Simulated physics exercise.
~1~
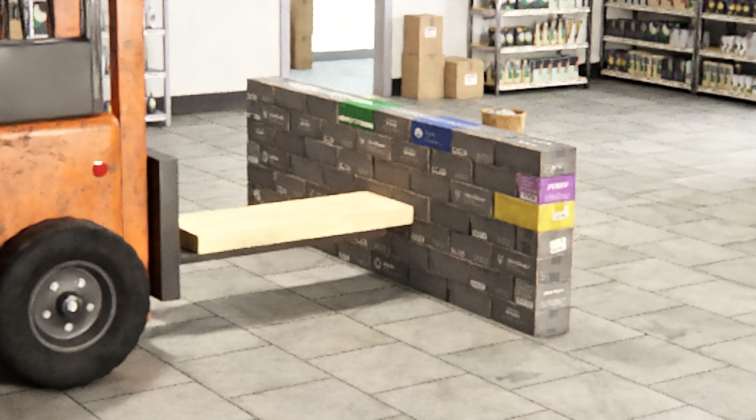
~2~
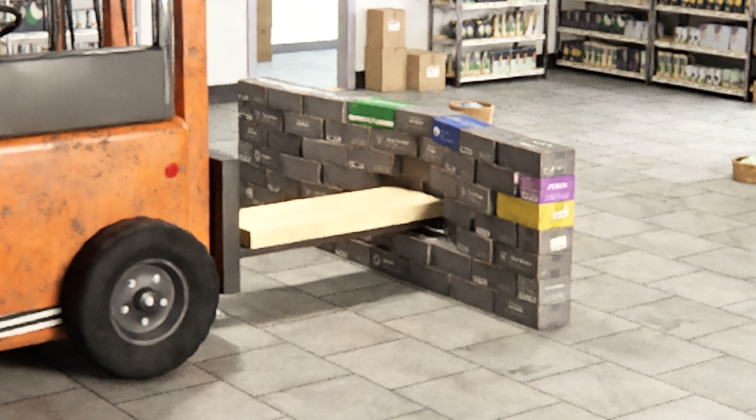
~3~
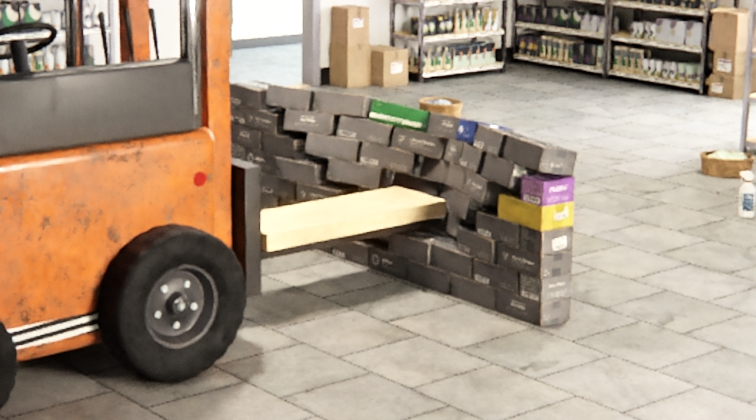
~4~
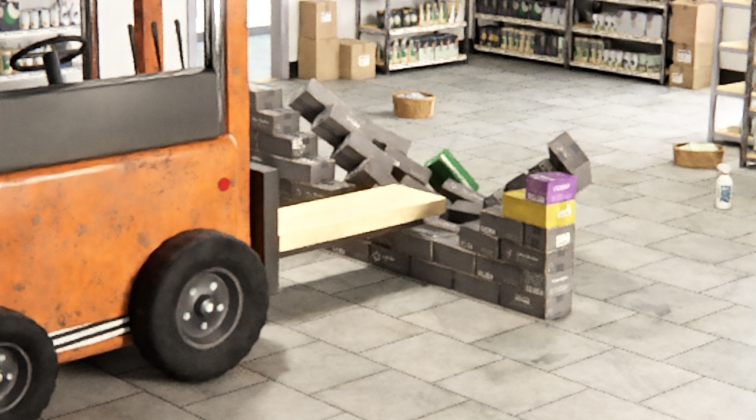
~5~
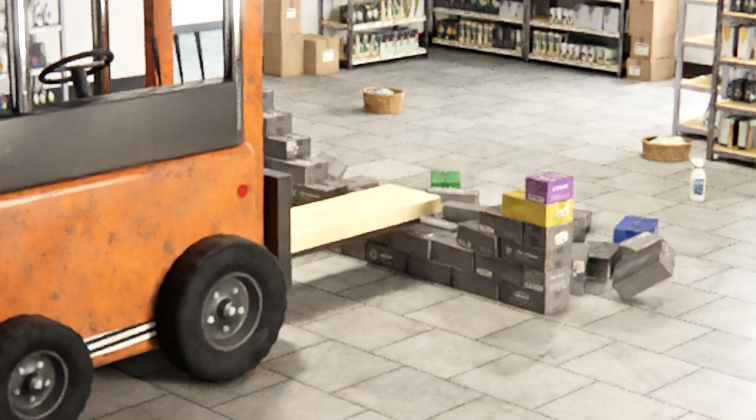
In a shop, an orange forklift pushes a plank through a box wall, collapsing its middle.
